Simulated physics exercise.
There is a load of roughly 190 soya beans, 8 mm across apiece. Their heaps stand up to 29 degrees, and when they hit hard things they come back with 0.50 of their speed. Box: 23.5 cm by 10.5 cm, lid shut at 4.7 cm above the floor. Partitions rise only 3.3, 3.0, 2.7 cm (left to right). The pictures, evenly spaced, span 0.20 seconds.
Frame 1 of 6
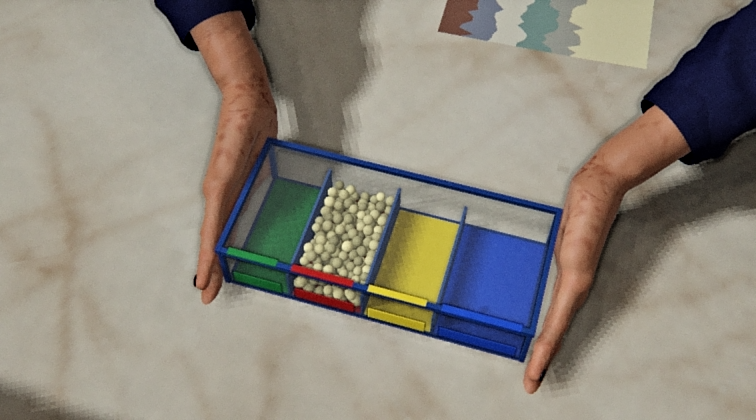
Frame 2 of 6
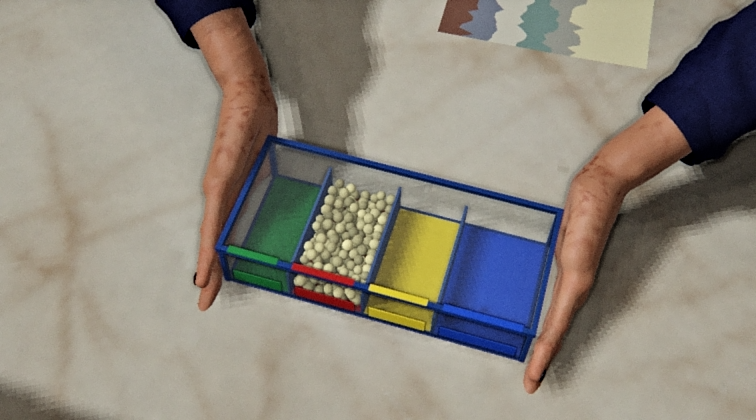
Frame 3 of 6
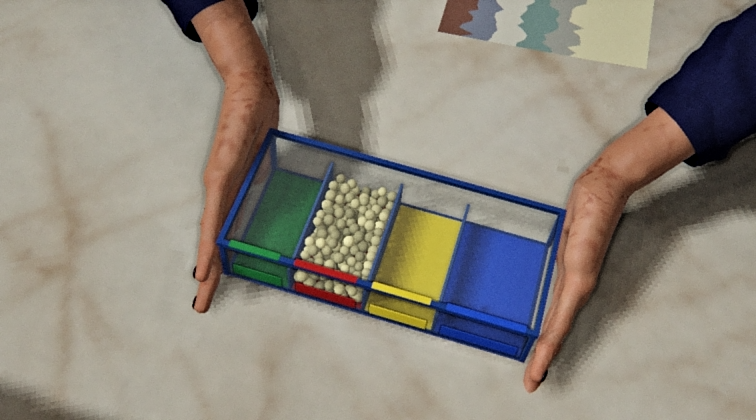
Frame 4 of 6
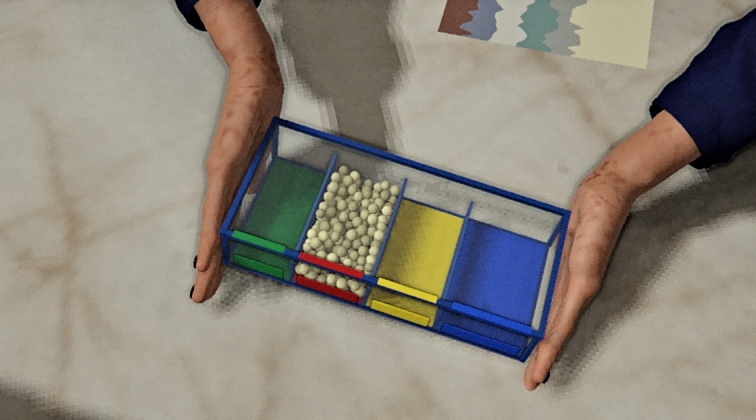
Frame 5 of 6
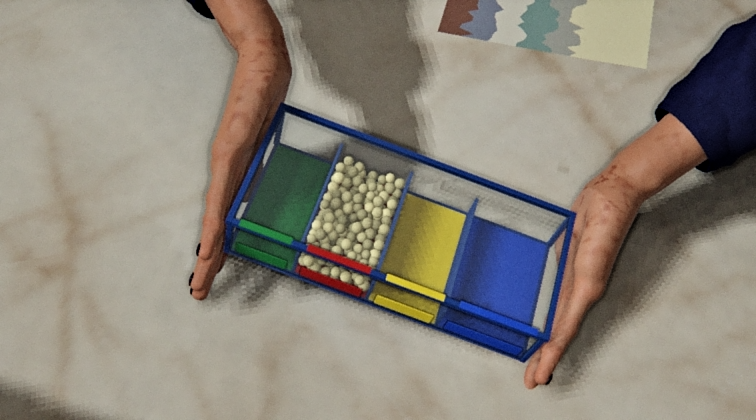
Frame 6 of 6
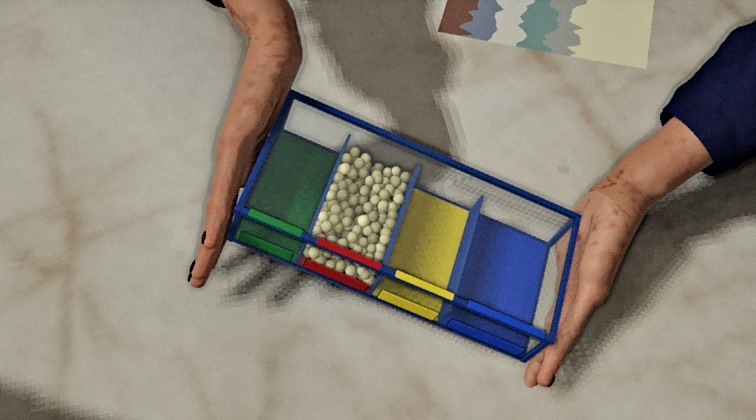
The video shows two hands holding a clear, blue-edged box with green, red, yellow and blue compartments, pale beans filling the red one. The left hand raises its side, gradually tilting the box down toward the right while the beans stay in their compartment.
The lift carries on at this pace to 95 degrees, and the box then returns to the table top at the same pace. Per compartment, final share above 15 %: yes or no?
Red yes; blue yes; green no; yellow no.
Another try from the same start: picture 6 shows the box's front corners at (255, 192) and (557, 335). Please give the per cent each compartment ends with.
Red 55 %; blue 40 %; green 0 %; yellow 5 %.
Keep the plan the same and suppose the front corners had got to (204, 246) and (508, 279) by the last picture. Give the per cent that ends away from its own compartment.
I'd put it at about 35 per cent.
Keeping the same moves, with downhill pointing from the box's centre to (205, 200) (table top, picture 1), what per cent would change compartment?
That would be close to 30 per cent.
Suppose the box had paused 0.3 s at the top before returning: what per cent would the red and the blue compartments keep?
Final amounts, red 55% and blue 35%.
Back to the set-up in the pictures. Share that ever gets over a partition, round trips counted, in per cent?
The share comes out near 45 per cent.
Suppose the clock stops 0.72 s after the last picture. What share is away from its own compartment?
20 percent.
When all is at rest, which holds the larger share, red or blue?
More settles in the red compartment.
Then, 0.72 s after the last picture, tilt 95 degrees; red 80 %, blue 15 %, yellow 5 %.
Then, 1.20 s after the last picture, tilt 42 degrees; red 60 %, blue 35 %, yellow 5 %.
Then, 1.76 s after the last picture, tilt 0 degrees; red 55 %, blue 35 %, yellow 5 %.
In the end, red 55 %, blue 35 %, green 0 %, yellow 5 %.
